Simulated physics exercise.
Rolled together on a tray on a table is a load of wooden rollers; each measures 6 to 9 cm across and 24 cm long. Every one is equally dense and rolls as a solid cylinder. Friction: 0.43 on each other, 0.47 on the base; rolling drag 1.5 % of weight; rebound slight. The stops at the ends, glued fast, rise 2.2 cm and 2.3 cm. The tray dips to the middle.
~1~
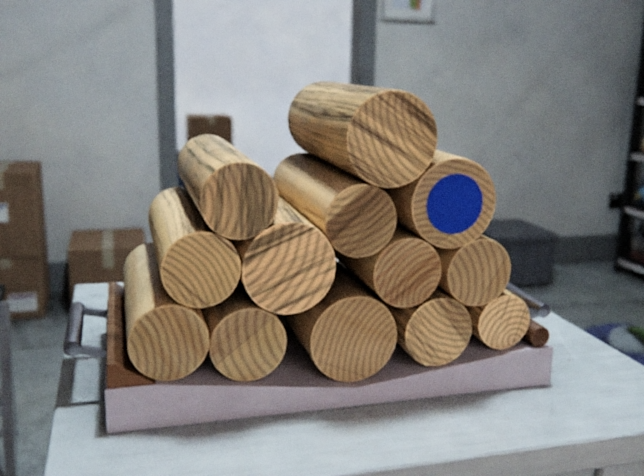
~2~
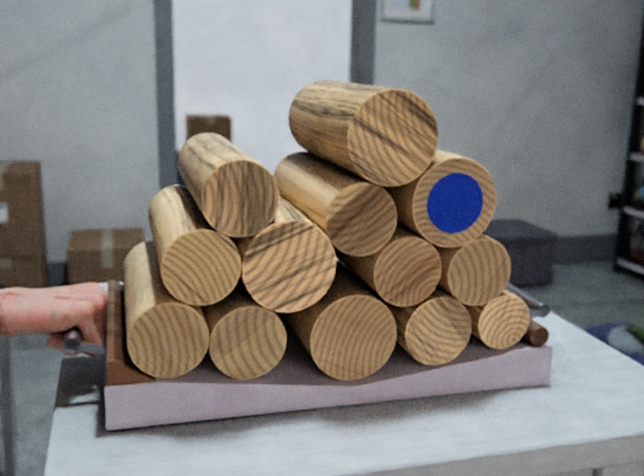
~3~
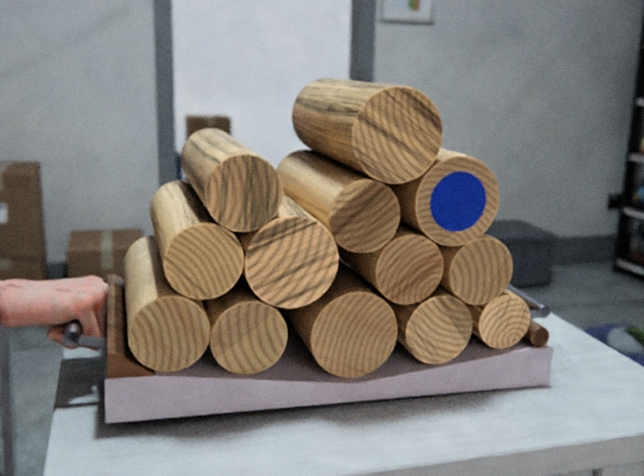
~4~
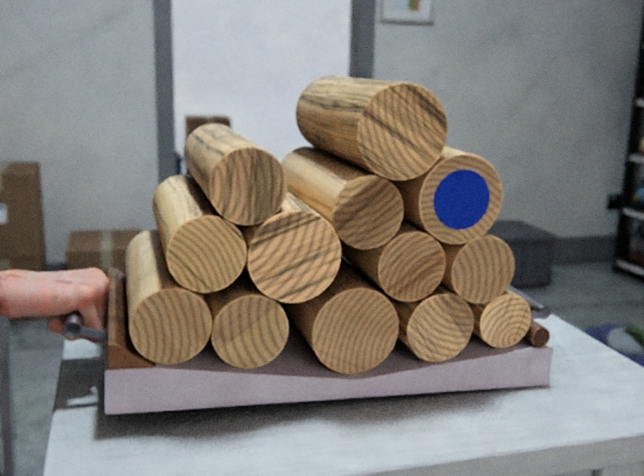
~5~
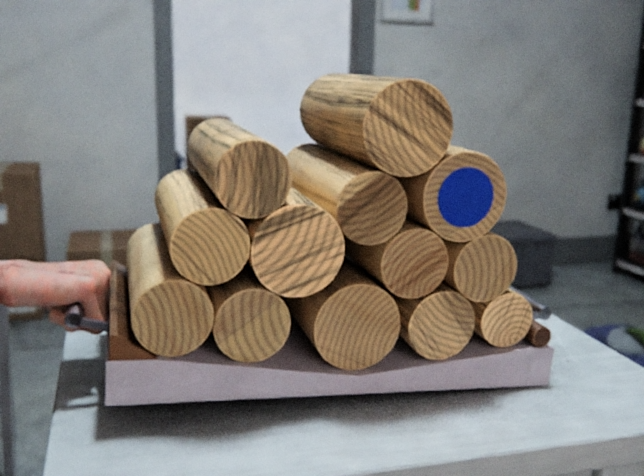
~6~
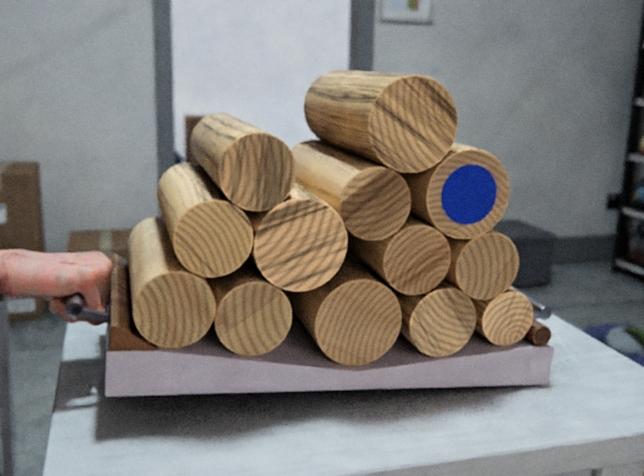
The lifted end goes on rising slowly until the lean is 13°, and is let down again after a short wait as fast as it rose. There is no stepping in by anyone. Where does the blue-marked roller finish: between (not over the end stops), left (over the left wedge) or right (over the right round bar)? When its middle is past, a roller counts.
The blue-marked roller ends right.
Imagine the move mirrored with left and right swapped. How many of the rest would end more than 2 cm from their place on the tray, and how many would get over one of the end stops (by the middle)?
Result: 10 / 4.
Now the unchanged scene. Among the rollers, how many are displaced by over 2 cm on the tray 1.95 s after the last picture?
Count at that time: 8.
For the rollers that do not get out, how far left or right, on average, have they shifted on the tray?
On average they drift right by around 1 cm.
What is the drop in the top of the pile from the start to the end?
Some 8 cm lower.
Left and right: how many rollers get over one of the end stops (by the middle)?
Counting left then right, it's 0 and 3.
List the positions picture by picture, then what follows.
In the first frame, 13 rollers, 5 on the base, highest (393, 140); blue (455, 204); left wedge (2.3 cm) (112, 364); right round bar (2.2 cm) (542, 327).
Tray just starting; stops (111, 361) and (541, 327); pile unchanged, in the second frame.
Left end up 1°; stops (112, 354) and (542, 327); pile unchanged, in the third frame.
Left end up 2°; stops (113, 345) and (543, 327); pile unchanged; bottom ones (171, 327) (251, 333) (356, 332) (441, 328) (506, 321), in the fourth frame.
Left end up 4°; stops (114, 336) and (544, 327); pile unchanged, in the fifth frame.
Left end up 5°; stops (116, 326) and (544, 326); pile unchanged; blue (469, 195), in the sixth frame.
Then, 1.04 s after the last picture, left end up 13°; 8 now displaced over 2 cm; 3 over the right round bar; blue 33 cm right and 13 cm down (moves measured on the tray).
Then, 1.95 s after the last picture, left end up 9°; 8 now displaced over 2 cm; 3 over the right round bar; blue fallen off to the right.
Then, 2.60 s after the last picture, tray level; 8 now displaced over 2 cm; 3 over the right round bar; blue fallen off to the right.
Then, 2.76 s after the last picture, tray level; 6 now displaced over 2 cm; 3 over the right round bar; blue fallen off to the right.
At rest 2.9 s after the last picture, 6 moved over 2 cm; 3 over the right round bar; blue fallen off to the right; top of the pile 21 cm high, from 29 cm.
